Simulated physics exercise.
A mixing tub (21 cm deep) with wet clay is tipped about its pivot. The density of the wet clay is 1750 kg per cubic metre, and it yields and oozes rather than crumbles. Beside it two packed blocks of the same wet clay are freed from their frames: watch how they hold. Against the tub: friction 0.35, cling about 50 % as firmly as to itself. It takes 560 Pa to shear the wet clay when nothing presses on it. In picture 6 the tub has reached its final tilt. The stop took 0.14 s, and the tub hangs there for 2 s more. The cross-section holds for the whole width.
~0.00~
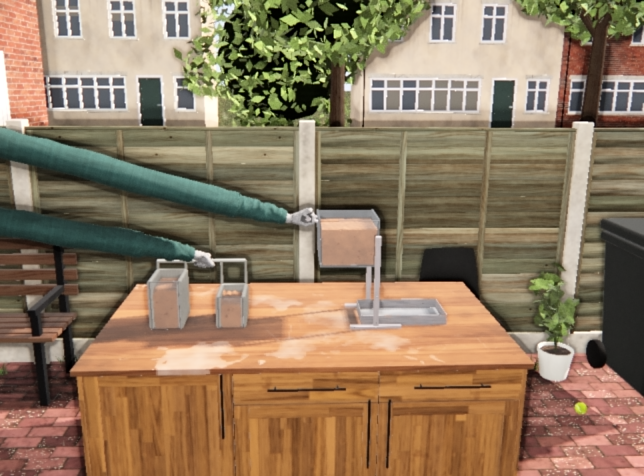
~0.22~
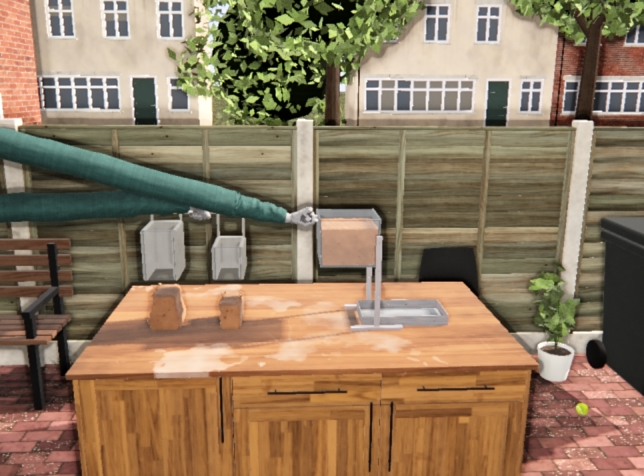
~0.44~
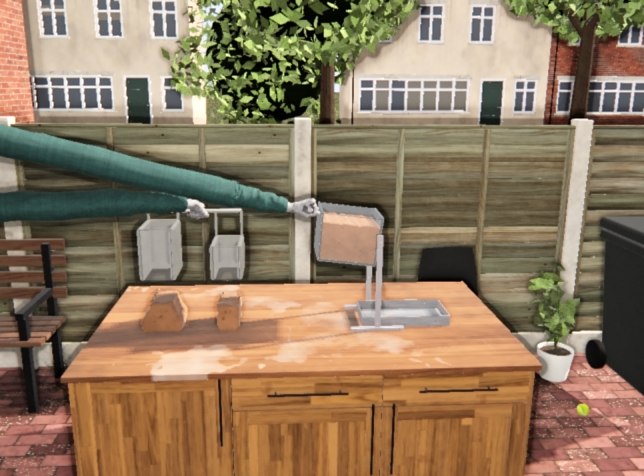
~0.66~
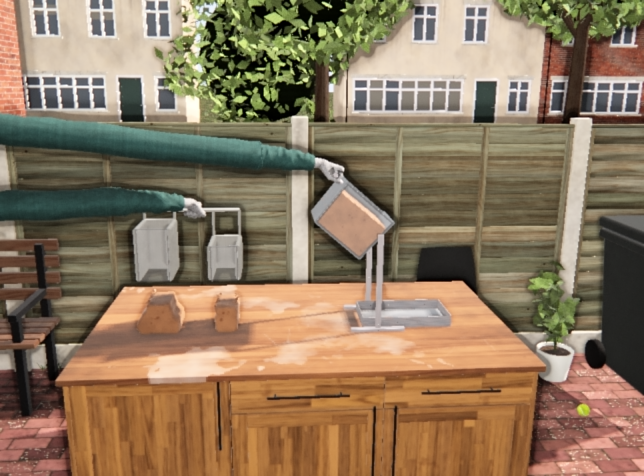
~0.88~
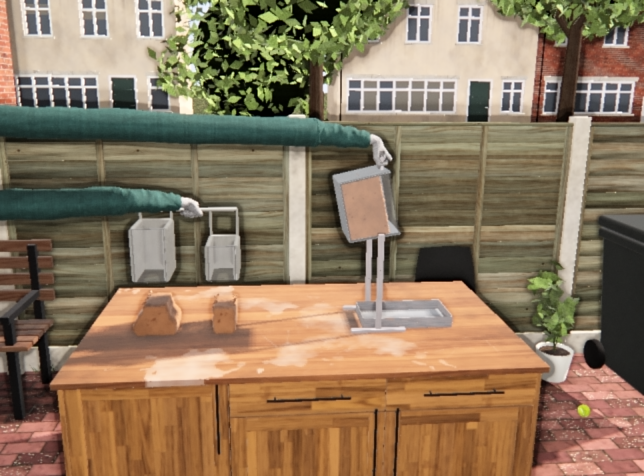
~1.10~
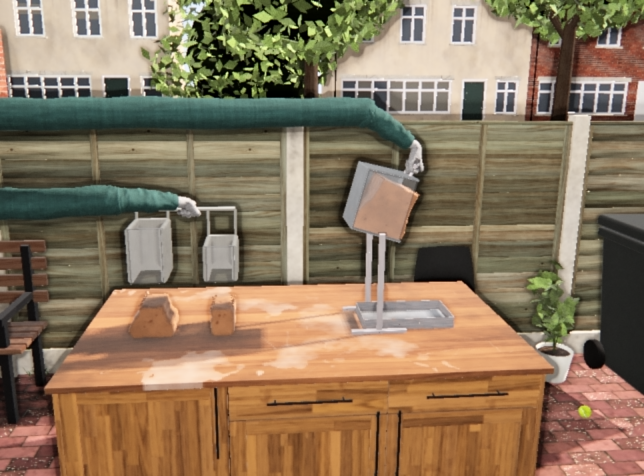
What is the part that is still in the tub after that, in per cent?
The part that is still in the tub after that is near 28 %.
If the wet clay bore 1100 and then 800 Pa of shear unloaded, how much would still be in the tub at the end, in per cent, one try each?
In turn about 16 %, 35 %.
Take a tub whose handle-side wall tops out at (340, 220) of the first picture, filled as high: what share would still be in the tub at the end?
It would be near 35 %.
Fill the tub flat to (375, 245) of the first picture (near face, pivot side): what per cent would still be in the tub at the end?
In that case some 40 per cent.
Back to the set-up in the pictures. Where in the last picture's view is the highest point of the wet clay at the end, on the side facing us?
At about (363, 215).
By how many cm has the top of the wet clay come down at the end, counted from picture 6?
About 14 cm.
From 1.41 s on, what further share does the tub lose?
Some 2 per cent.
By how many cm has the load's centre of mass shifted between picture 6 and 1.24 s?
Some 11 cm.
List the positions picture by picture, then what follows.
Handle-side rim at (321, 220), tilt 0 degrees; crest of the wet clay at (324, 229); block heights 19 cm, 12 cm (left to right), in the first frame.
Handle-side rim at (321, 220), tilt 0 degrees; crest of the wet clay at (324, 229); block heights 16 cm, 12 cm (left to right), in the second frame.
Handle-side rim at (324, 212), tilt 7 degrees; crest of the wet clay at (327, 222); block heights 14 cm, 12 cm (left to right), in the third frame.
Handle-side rim at (349, 184), tilt 41 degrees; crest of the wet clay at (344, 194); block heights 14 cm, 12 cm (left to right), in the fourth frame.
Handle-side rim at (390, 173), tilt 79 degrees; crest of the wet clay at (376, 177); block heights 14 cm, 12 cm (left to right), in the fifth frame.
Handle-side rim at (418, 182), tilt 105 degrees; crest of the wet clay at (384, 181); block heights 14 cm, 12 cm (left to right), in the sixth frame.
After 1.24 s, the tub is at 105 degrees and holds 48 %.
After 1.41 s, the tub is at 105 degrees and holds 30 %.
After 1.58 s, the tub is at 105 degrees and holds 29 %.
After 1.75 s, the tub is at 105 degrees and holds 29 %.
After 3.10 s, the tub is at 105 degrees and holds 28 %.
